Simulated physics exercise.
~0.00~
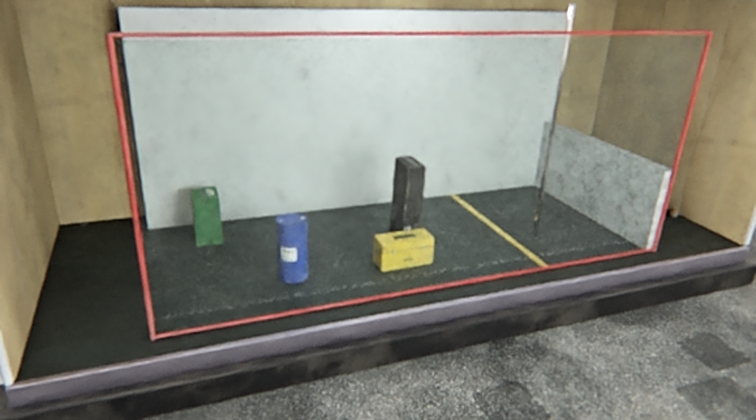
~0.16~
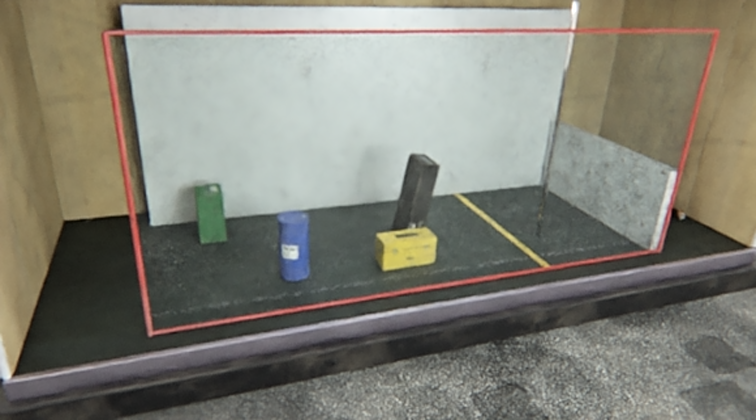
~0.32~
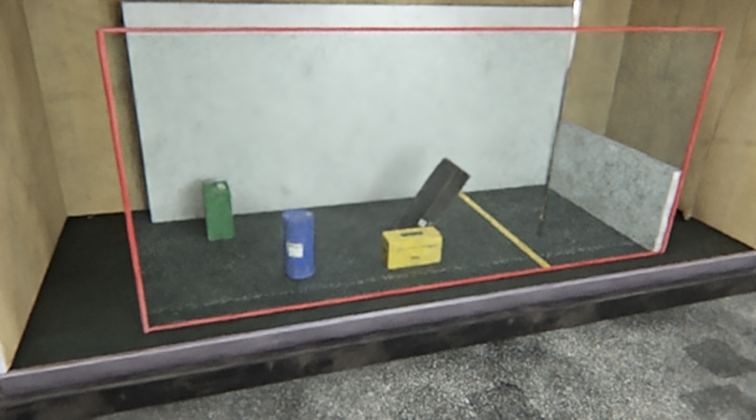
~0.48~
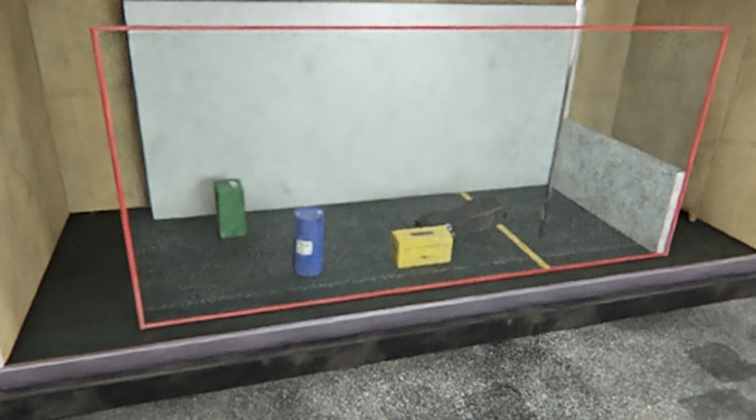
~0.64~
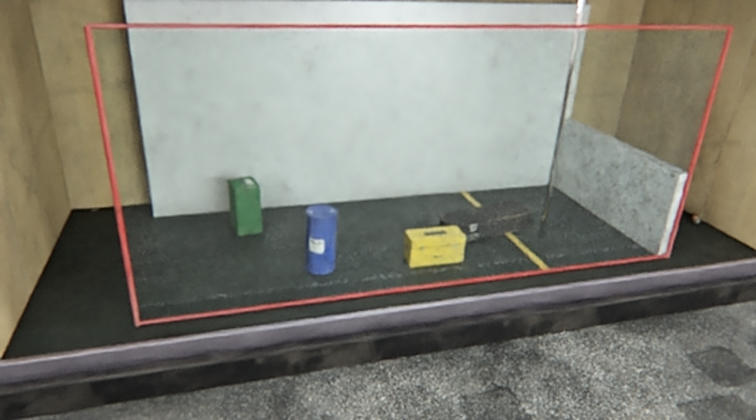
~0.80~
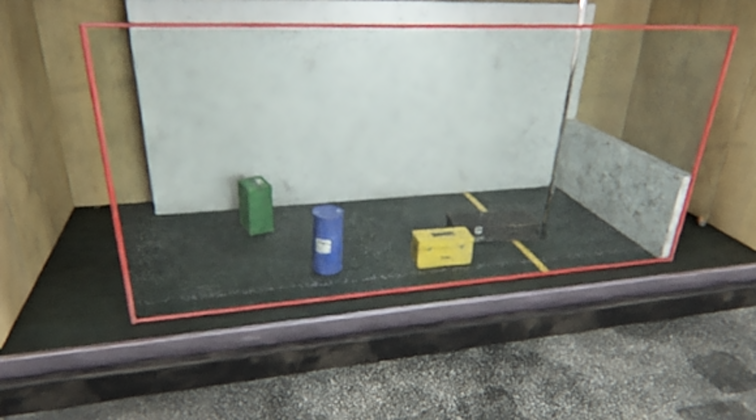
In an open bay, a black box topples right while the other objects slide slightly right.
